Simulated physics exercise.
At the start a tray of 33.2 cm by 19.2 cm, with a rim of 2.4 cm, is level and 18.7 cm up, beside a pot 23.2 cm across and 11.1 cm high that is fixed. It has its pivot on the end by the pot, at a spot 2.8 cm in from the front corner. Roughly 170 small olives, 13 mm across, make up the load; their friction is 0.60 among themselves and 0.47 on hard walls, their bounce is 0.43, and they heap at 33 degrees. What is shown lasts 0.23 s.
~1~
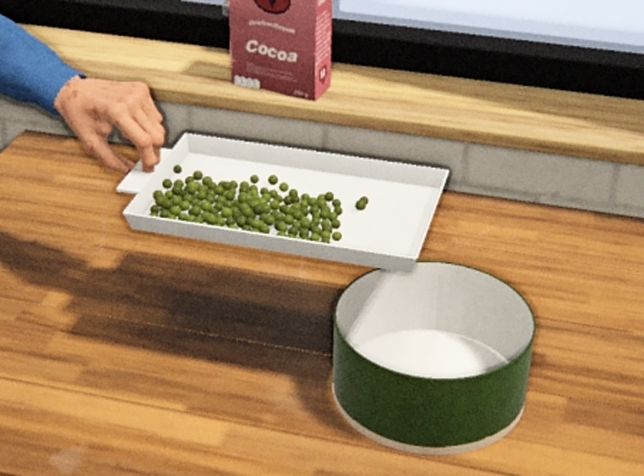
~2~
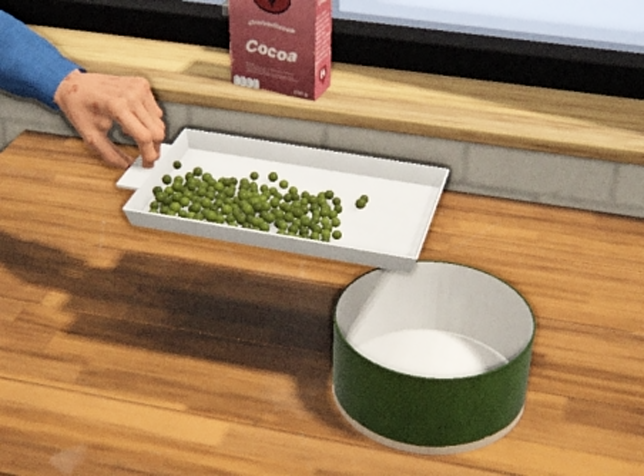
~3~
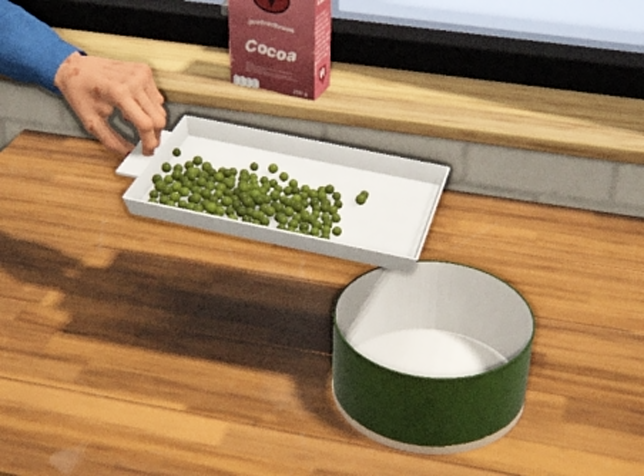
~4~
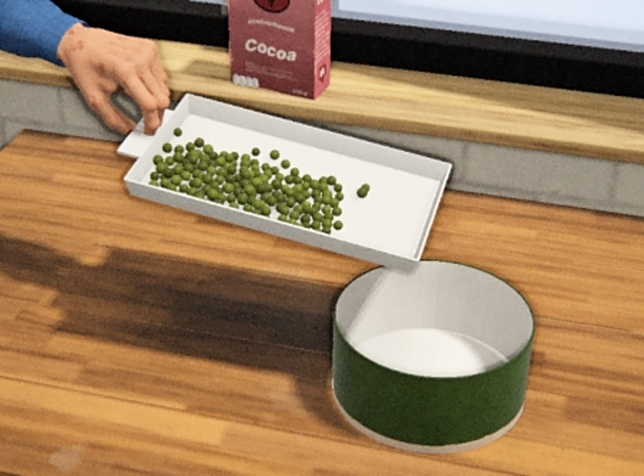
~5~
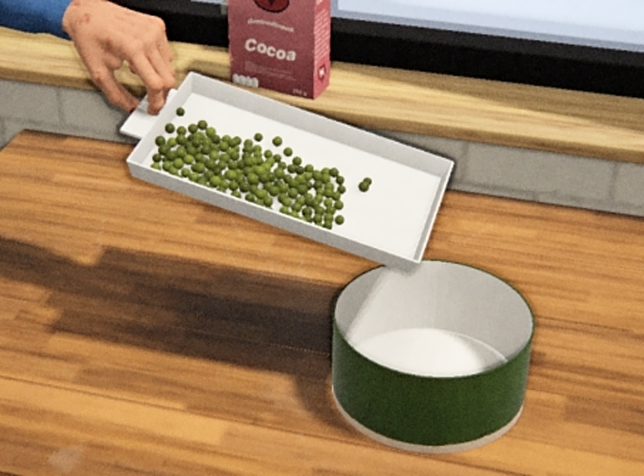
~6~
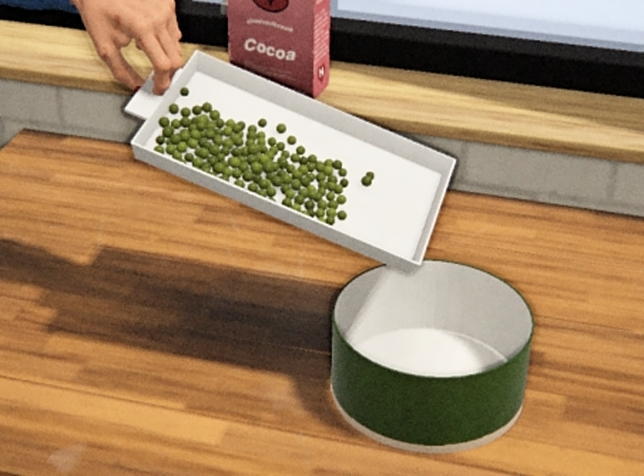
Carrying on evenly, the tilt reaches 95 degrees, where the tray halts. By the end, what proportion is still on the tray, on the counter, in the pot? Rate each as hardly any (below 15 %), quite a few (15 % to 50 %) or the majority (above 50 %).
I would put it this way: Tray: Hardly any, counter: Hardly any, pot: The majority.
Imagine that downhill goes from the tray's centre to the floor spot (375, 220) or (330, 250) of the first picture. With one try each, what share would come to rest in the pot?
65 and 90 %.
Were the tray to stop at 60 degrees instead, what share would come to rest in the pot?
The pot would get around 55 per cent.
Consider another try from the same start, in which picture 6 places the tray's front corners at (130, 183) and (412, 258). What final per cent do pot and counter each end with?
The pot gets 90 and the counter 10.
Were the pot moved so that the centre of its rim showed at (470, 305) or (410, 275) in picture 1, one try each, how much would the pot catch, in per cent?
Roughly 90 and 15 percent.
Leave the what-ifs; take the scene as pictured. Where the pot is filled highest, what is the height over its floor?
Around 3.0 cm above the floor.
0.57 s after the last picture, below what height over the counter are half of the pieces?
I'd put it near 20 cm.
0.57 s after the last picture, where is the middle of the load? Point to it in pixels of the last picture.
Load centre: About (450, 266) px.
Then, 0.34 s after the last picture, tilt 56 degrees; the tray holds 100 %, the pot 0 %.
Then, 0.57 s after the last picture, tilt 81 degrees; the tray holds 55 %, the pot 20 %.
Then, 0.90 s after the last picture, tilt 95 degrees; the tray holds 0 %, the pot 85 %.
In the end, tray 0 %, counter 5 %, pot 95 %.
